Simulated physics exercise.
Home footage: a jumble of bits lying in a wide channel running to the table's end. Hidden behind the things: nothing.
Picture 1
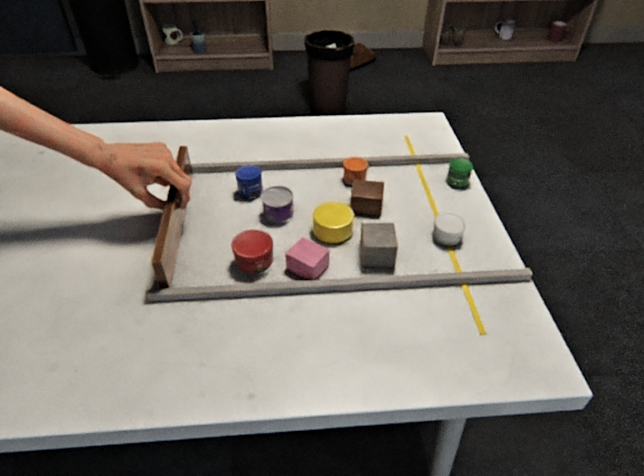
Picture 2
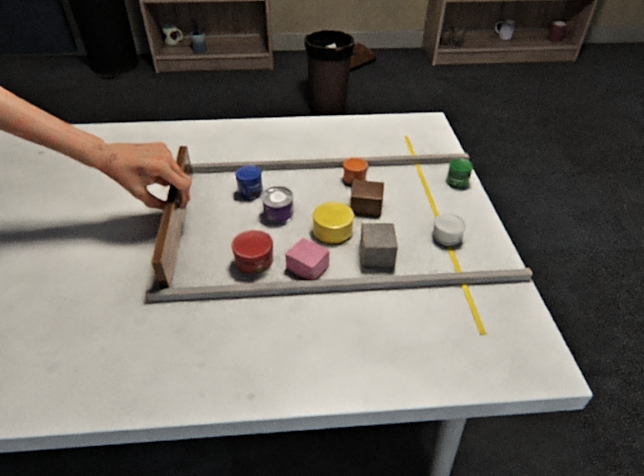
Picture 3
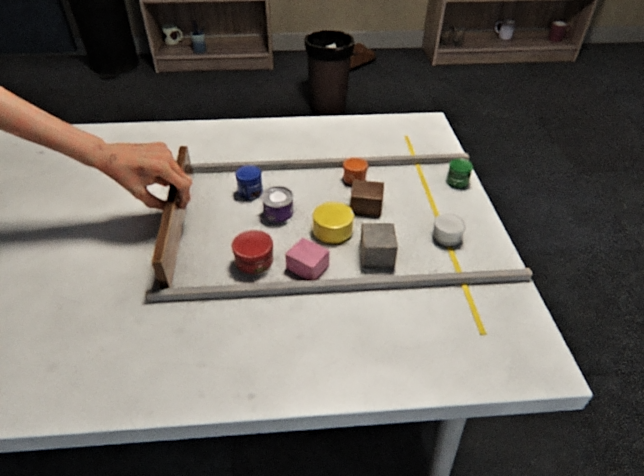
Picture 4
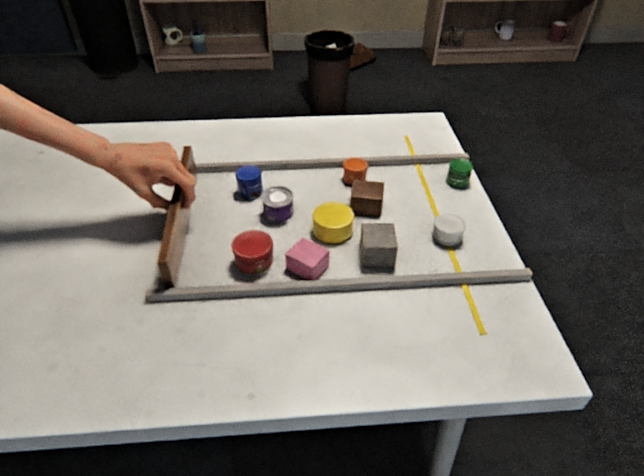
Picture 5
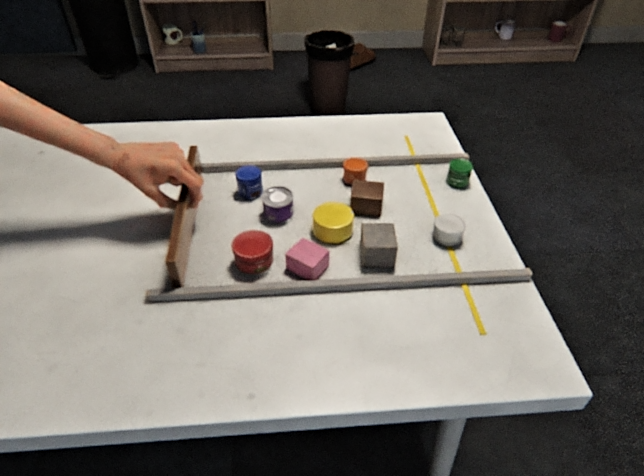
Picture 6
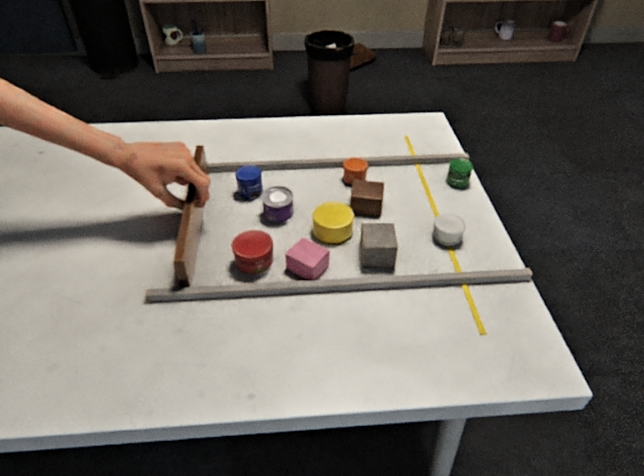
On a white tabletop, a hand slides an upright wooden board slightly rightward between two rails toward colourful tubs and blocks sitting still.
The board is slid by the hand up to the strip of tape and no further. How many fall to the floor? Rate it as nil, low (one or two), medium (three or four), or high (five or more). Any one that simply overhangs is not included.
Low, one or two.
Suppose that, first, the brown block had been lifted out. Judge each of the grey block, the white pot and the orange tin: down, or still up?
Grey block still up; white pot down; orange tin still up.
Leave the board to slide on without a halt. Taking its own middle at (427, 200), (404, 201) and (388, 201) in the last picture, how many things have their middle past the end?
Respectively, 1, 0 and 0.
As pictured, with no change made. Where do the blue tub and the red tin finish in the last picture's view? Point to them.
Going in order: First (438, 176), then (472, 241).
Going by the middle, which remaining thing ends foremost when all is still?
Grey block.
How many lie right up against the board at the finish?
5 in contact.
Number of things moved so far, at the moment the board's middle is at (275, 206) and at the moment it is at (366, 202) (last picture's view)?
It comes to 4 for the first spot, 9 for the other.
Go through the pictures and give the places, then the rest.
The first picture shows green tub (459, 173); white pot (448, 230); brown block (367, 198); board (175, 211); tape (436, 213).
The second picture shows white pot (448, 230); grey block (378, 245).
The third picture shows brown block (367, 198); orange tin (355, 172).
The fourth picture shows green tub (459, 174); red tin (253, 253).
The fifth picture shows white pot (448, 230); blue tub (250, 183).
The sixth picture shows green tub (459, 174); white pot (448, 230); brown block (367, 198); board (194, 210); tape (436, 213).
Soon after, none off yet; green tub at rest near (459, 174); white pot at rest near (448, 230); brown block at rest near (367, 198).
In the end, the number that fall off is one or two; gone, white pot.
